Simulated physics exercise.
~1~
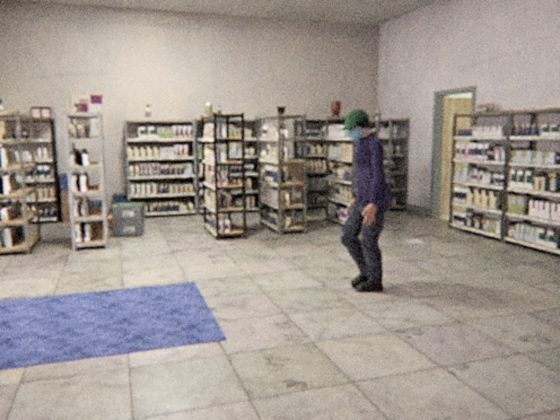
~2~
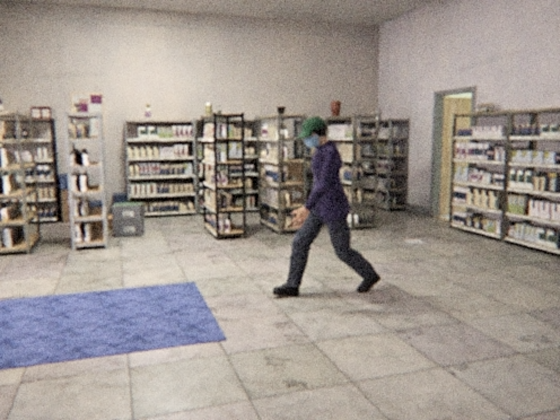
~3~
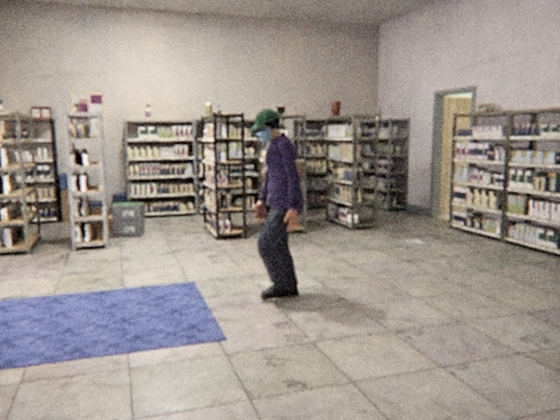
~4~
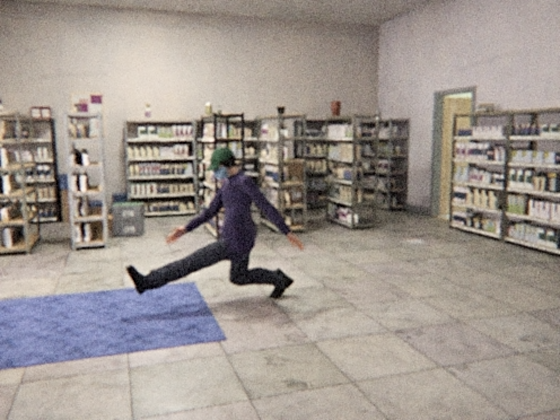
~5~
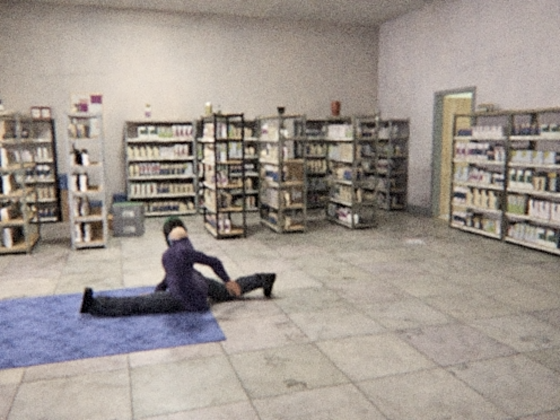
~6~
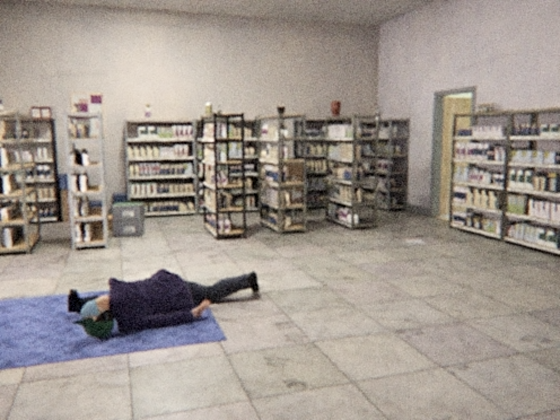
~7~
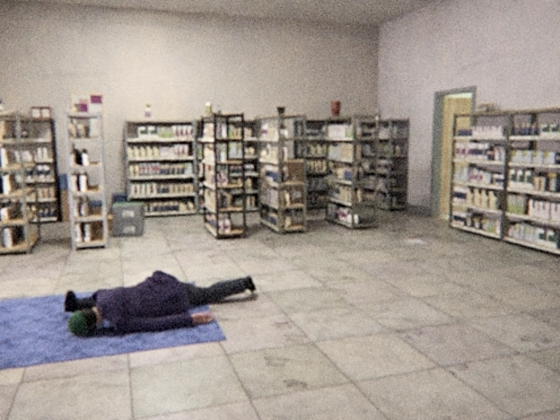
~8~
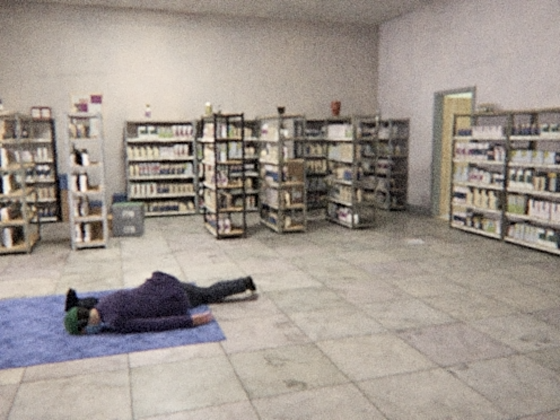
In this clip, a person in a green cap and purple top walks left across a tiled room lined with stocked shelves, slides into a wide split at a blue mat, then folds forward and ends lying face down, partly on the mat, barely moving.
